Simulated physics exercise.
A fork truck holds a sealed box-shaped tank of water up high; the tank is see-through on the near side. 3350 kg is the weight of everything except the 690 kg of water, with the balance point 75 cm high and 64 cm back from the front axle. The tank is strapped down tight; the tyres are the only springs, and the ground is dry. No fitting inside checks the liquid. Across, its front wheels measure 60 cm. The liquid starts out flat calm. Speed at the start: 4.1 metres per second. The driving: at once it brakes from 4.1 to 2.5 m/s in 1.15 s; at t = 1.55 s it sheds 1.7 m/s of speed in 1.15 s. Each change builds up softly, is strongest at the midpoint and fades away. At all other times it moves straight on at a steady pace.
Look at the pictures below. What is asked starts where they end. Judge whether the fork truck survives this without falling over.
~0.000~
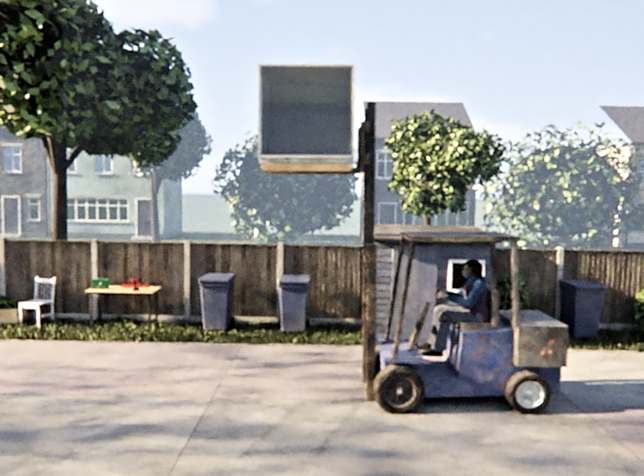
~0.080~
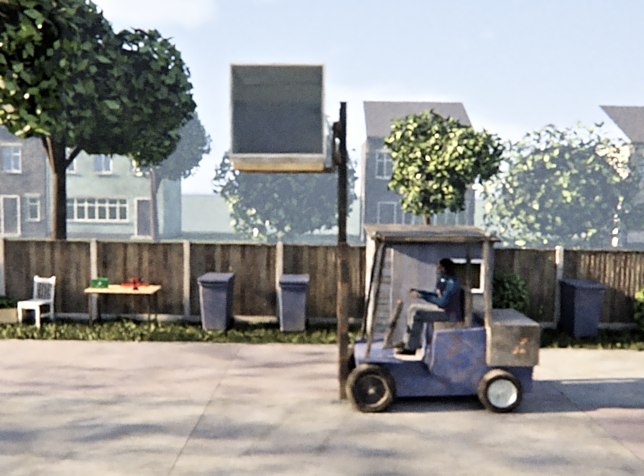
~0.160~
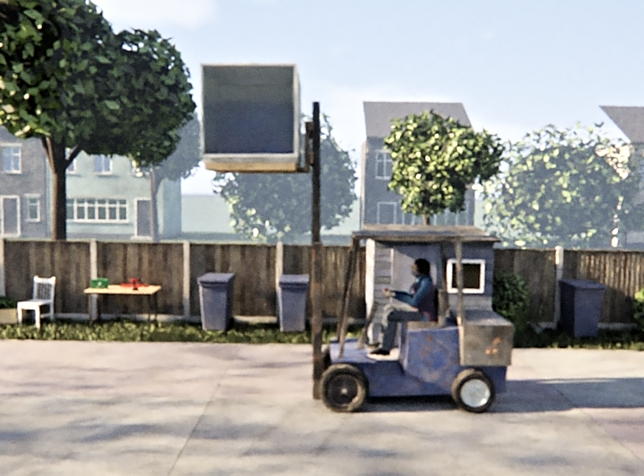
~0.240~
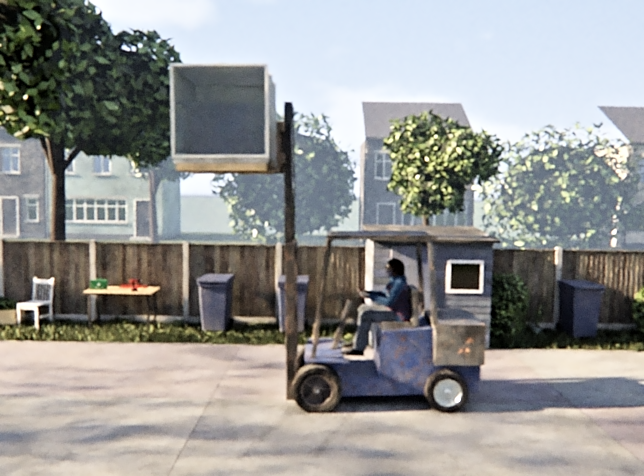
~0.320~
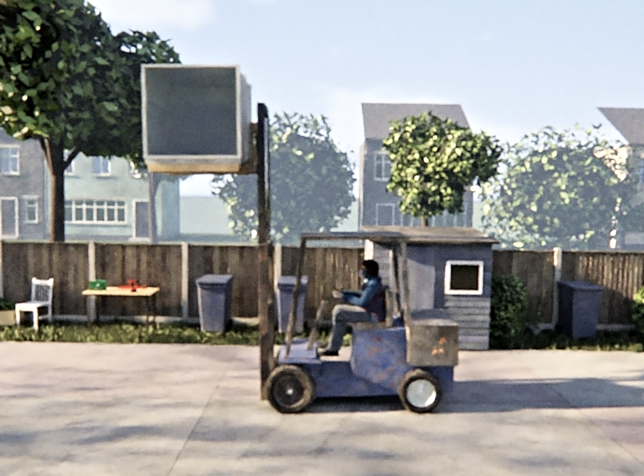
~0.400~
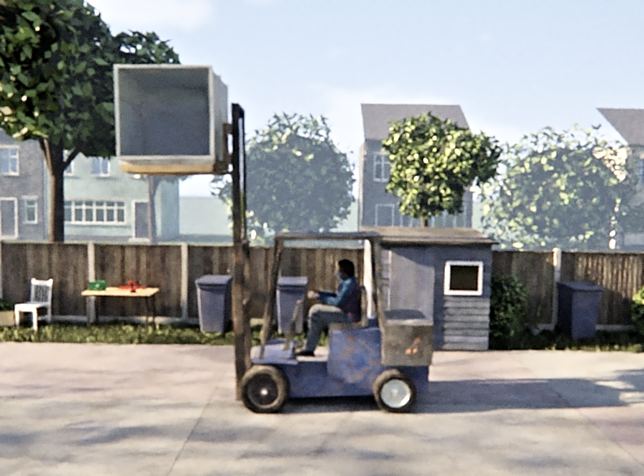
Teeters, then lands.
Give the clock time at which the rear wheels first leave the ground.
Near 2.10 seconds.
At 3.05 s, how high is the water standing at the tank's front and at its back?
At the front the surface is at 62 cm, while at the back it is at 60 cm.
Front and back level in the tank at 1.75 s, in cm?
Front reads 50 centimetres, back reads 70 centimetres.
Then, 1.75 s in, the lean is 0°, wheels down; the liquid stands 49 cm on the front, 69 cm on the back.
Then, 2.10 s in, the lean is 1° nose down, the rear 2 cm in the air; the liquid stands 83 cm on the front, 41 cm on the back.
Then, 2.80 s in, the lean is 6° nose down, the rear 14 cm in the air; the liquid stands 53 cm on the front, 65 cm on the back.
Then, 3.05 s in, the lean is 4° nose down, the rear 12 cm in the air; the liquid stands 61 cm on the front, 60 cm on the back.
Then, 5.68 s in, all wheels are down again; the highest lift was 14 cm and the largest lean 6°.
